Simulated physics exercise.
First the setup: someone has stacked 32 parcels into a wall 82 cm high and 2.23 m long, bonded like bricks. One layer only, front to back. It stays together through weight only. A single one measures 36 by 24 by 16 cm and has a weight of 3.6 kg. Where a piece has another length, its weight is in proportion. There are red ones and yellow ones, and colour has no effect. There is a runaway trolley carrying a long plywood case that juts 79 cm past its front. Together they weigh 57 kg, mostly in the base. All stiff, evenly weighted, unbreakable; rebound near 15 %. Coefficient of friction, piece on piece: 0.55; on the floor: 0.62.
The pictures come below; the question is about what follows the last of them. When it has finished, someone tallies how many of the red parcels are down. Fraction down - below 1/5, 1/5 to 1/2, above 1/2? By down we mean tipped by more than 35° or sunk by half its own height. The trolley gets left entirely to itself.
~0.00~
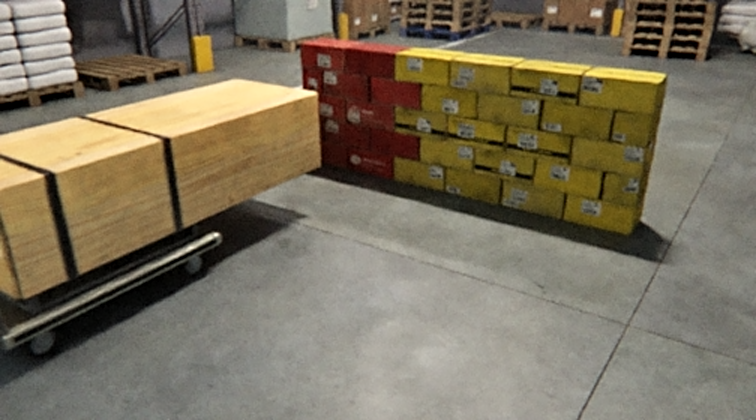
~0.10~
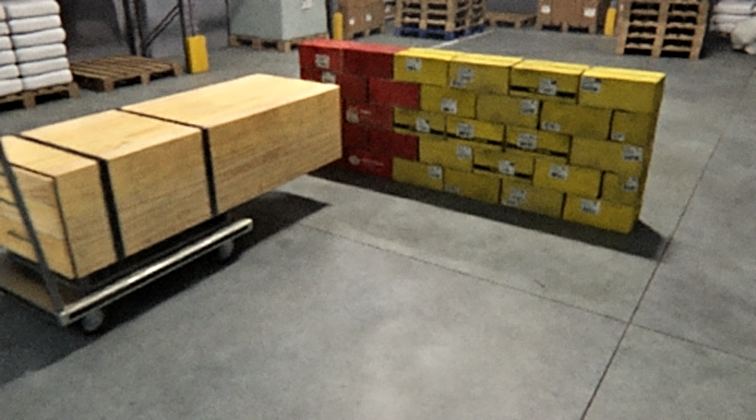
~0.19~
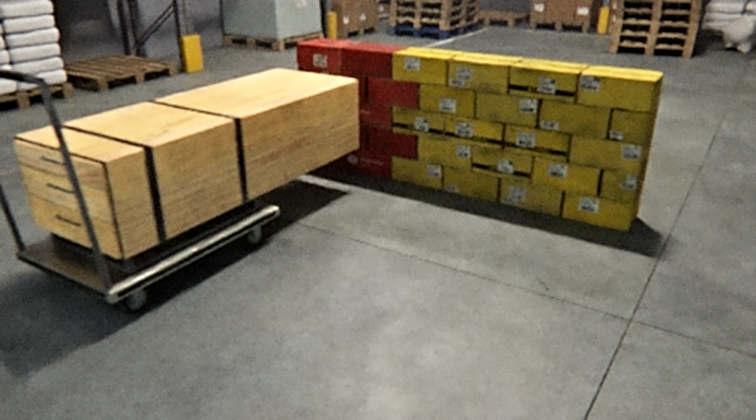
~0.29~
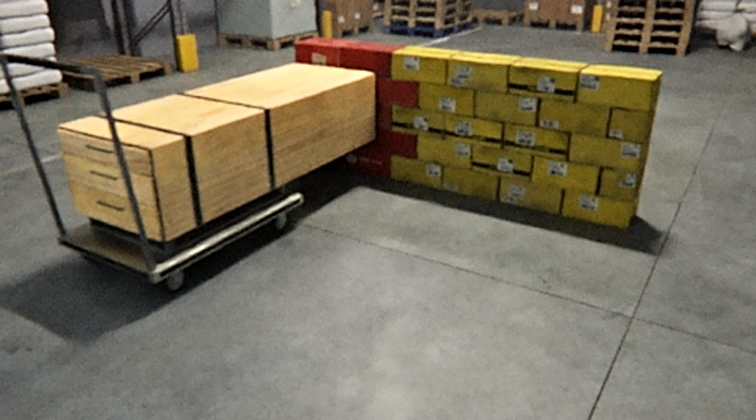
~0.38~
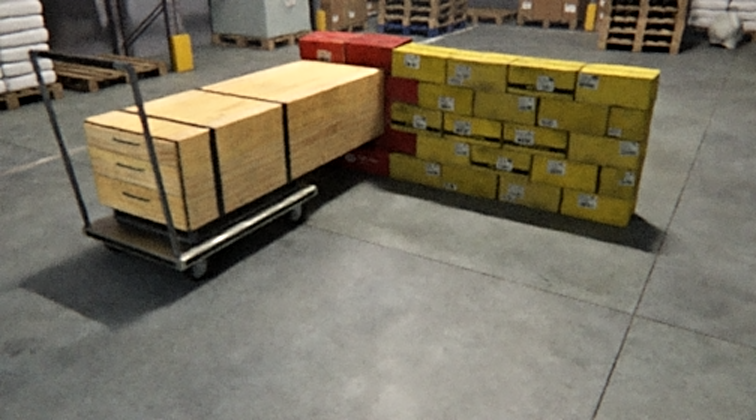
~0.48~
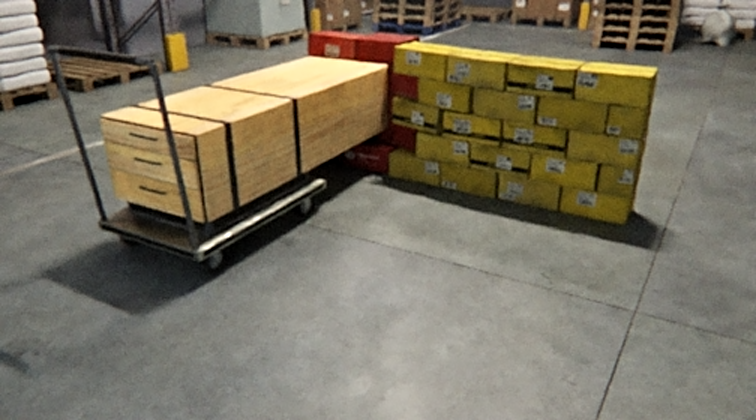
Above 1/2.
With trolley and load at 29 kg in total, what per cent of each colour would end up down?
You'd get red 80 and yellow 20 percent.
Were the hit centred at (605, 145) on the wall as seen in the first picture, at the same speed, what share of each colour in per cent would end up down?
Result - red: 0 %; yellow: 60 %.
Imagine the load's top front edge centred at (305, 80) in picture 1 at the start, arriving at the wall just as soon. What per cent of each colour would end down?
You'd end up with red at 80 per cent down and yellow at 20 per cent.
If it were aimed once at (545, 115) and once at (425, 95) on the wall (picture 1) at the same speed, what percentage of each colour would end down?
First try then second: Red 0 and 40, yellow 60 and 40 per cent.
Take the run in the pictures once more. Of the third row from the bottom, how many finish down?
I count 3 down there.
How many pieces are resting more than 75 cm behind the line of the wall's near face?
I'd put it near 8.
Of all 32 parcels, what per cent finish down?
Share: Approx. 50 %.
By 0.62 s, load 26 cm past the wall's line, still rolling; none of the 12 red parcels down (0 of 32 in all colours); top red parcel tilted 17°; top yellow parcel tilted 6°.
By 0.86 s, load 40 cm past the wall's line, still rolling; 12 of the 12 red parcels down (16 of 32 in all colours); top red parcel tilted 54°, 37 cm lower; top yellow parcel tilted 42°.
By 1.22 s, load 56 cm past the wall's line, still rolling; 12 of the 12 red parcels down (16 of 32 in all colours); top red parcel on its side; top yellow parcel on its side.
When it is over (2.9 s), load 1.06 m past the wall's line, stopped; 12 of the 12 red parcels down (16 of 32 in all colours); top red parcel on its side; top yellow parcel upside down. That is 100 per cent. In pixels of the last frame, middles, top red parcel near (434, 97), top yellow parcel near (597, 151).
